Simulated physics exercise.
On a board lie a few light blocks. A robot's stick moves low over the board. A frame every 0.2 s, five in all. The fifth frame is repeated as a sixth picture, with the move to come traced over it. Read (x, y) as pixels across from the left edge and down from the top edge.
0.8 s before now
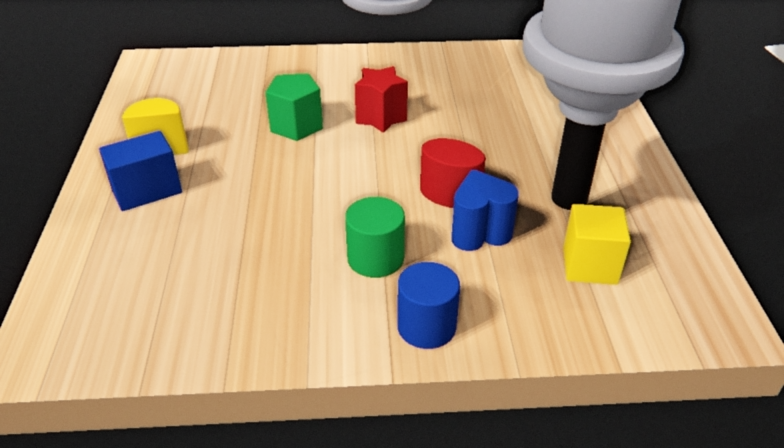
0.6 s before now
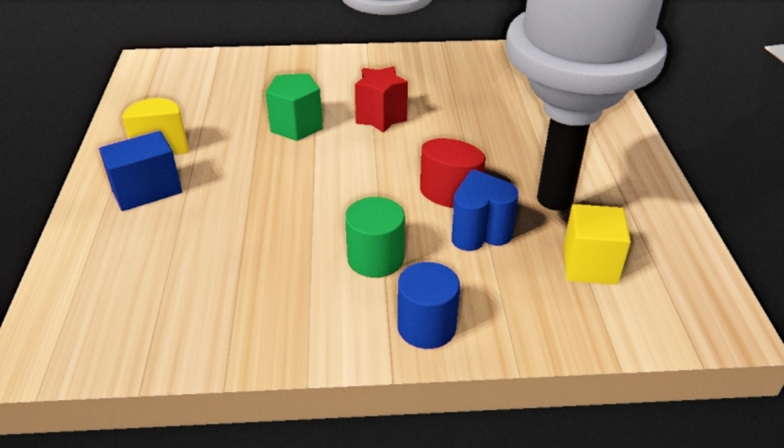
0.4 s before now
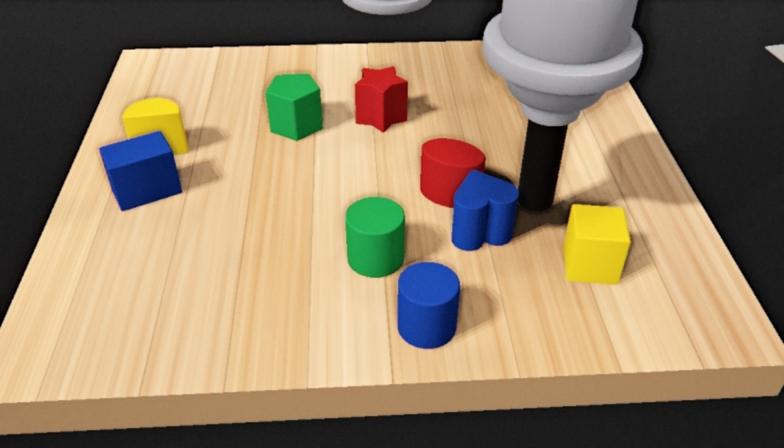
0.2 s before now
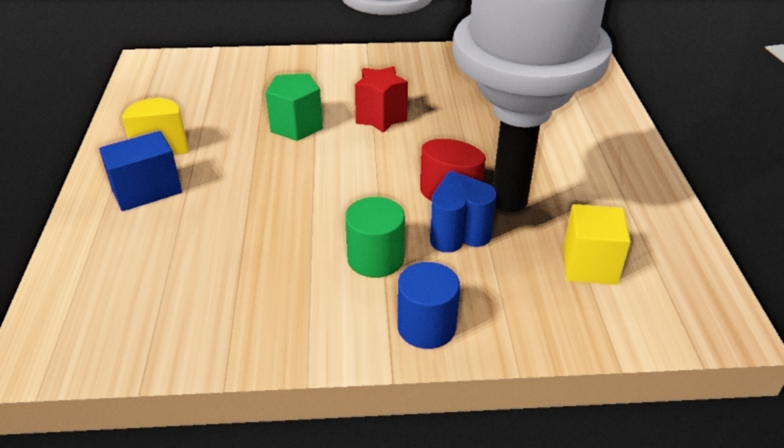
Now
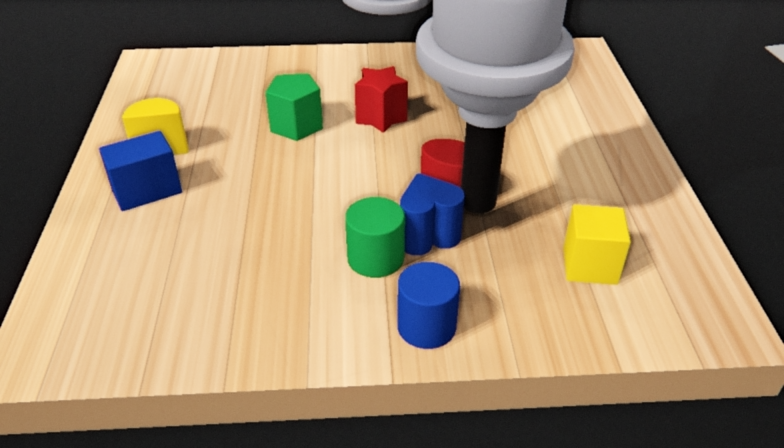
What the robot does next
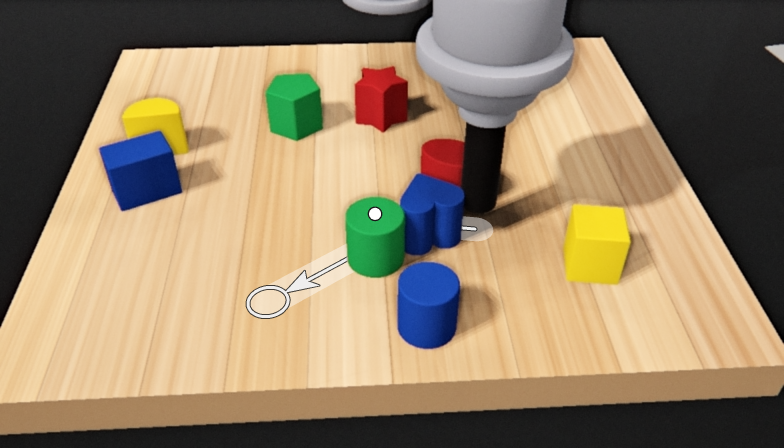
A robot's black stick moves left across the board and pushes the blue heart block left.
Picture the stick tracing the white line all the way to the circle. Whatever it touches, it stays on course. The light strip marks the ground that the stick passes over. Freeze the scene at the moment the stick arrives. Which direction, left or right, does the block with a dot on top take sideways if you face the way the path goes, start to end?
It goes toward the left-hand side.
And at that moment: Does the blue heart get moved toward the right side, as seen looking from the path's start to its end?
I believe so.
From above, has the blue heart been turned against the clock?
No, I don't think so.
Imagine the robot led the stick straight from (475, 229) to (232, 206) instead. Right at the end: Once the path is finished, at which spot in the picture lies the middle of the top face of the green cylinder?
It should be at (316, 241) by then.
The line goes from (475, 229) through (401, 232) and (337, 264) to (268, 302); the dot is on the green cylinder.
What follows on the original path. One third of the way, stick (401, 206); green cylinder (309, 237); blue heart (353, 203), turned 20° anticlockwise.
Two thirds of the way, stick (334, 238); green cylinder (260, 258); blue heart (280, 220), turned 25° clockwise.
At the end, stick (264, 275); green cylinder (214, 282); blue heart (243, 225), turned 90° clockwise; red oval block unmoved.
